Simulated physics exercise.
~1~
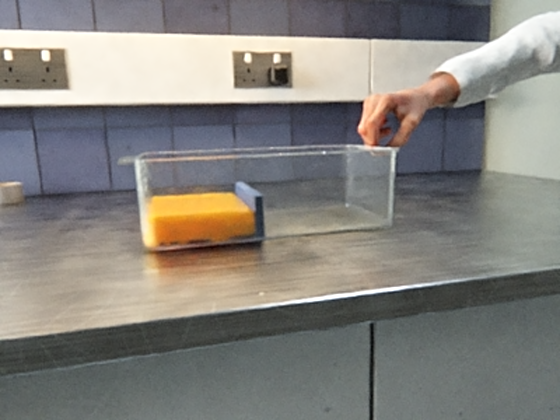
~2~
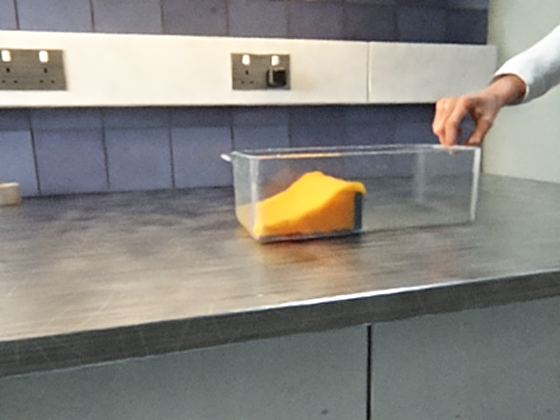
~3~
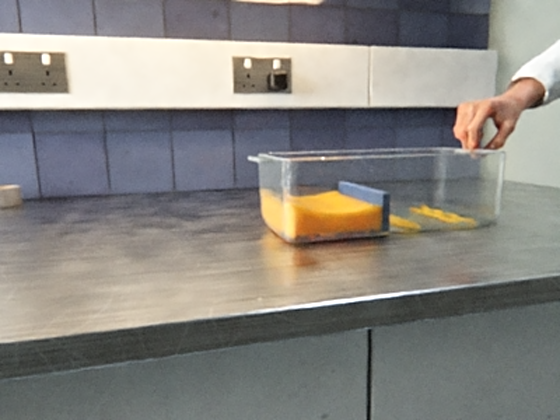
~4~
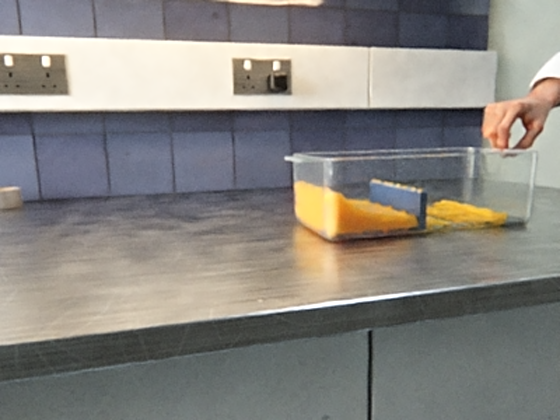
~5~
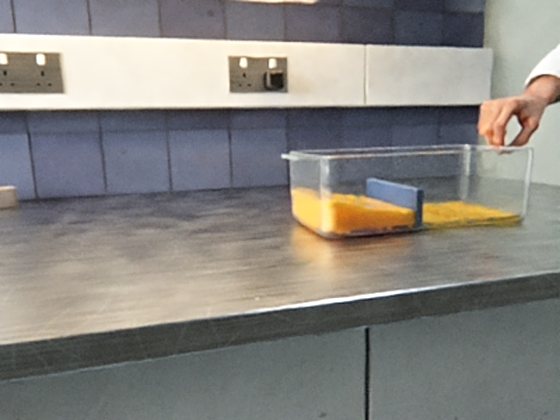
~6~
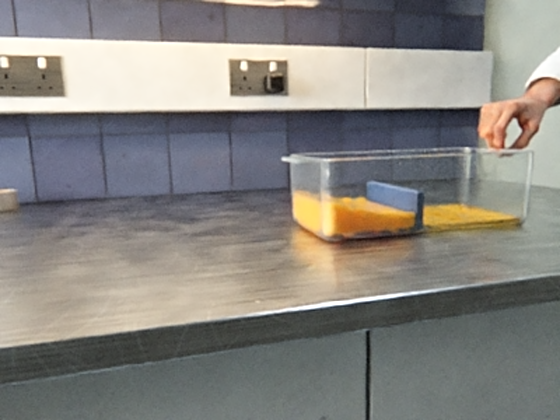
Orange liquid sloshes over a blue divider as a hand pulls the clear box right, then settles on both sides.
